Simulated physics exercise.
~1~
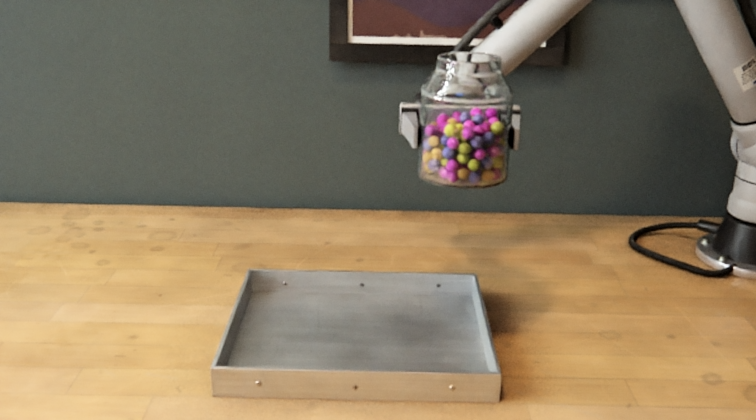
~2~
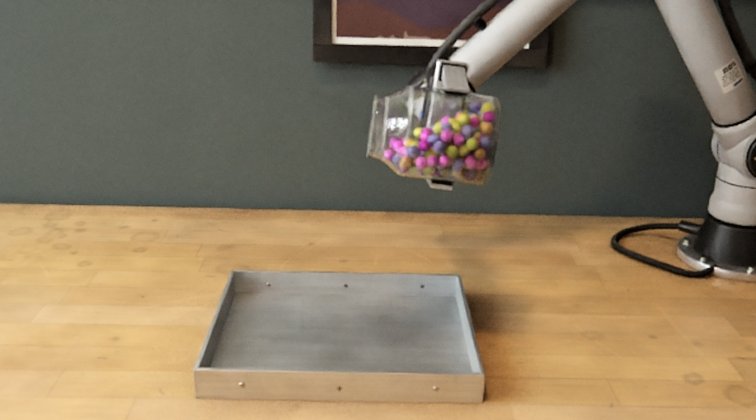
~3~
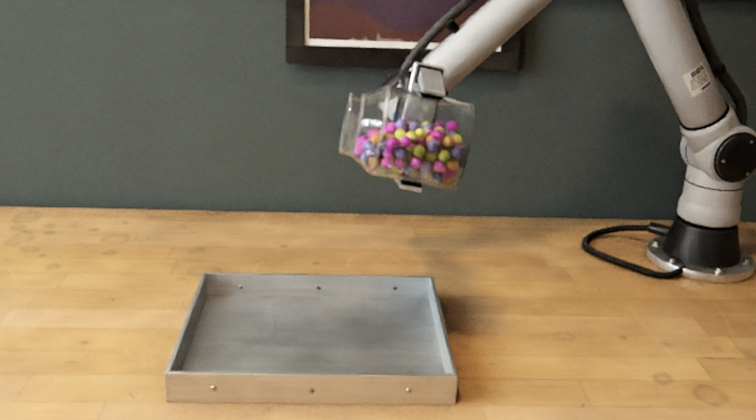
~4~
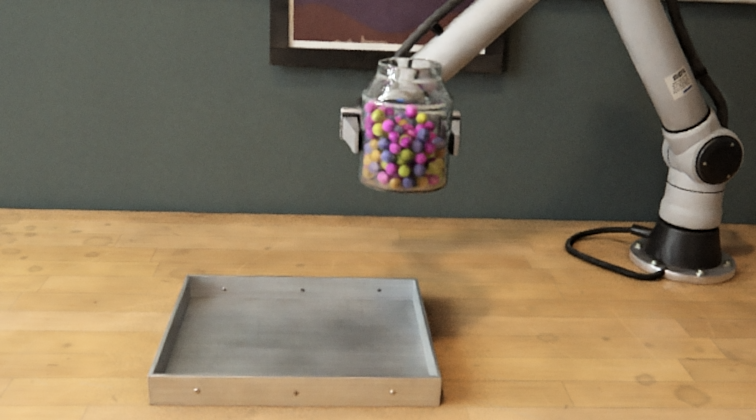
A robot arm tips a jar of colourful sweets sideways above a tray, then rights it.
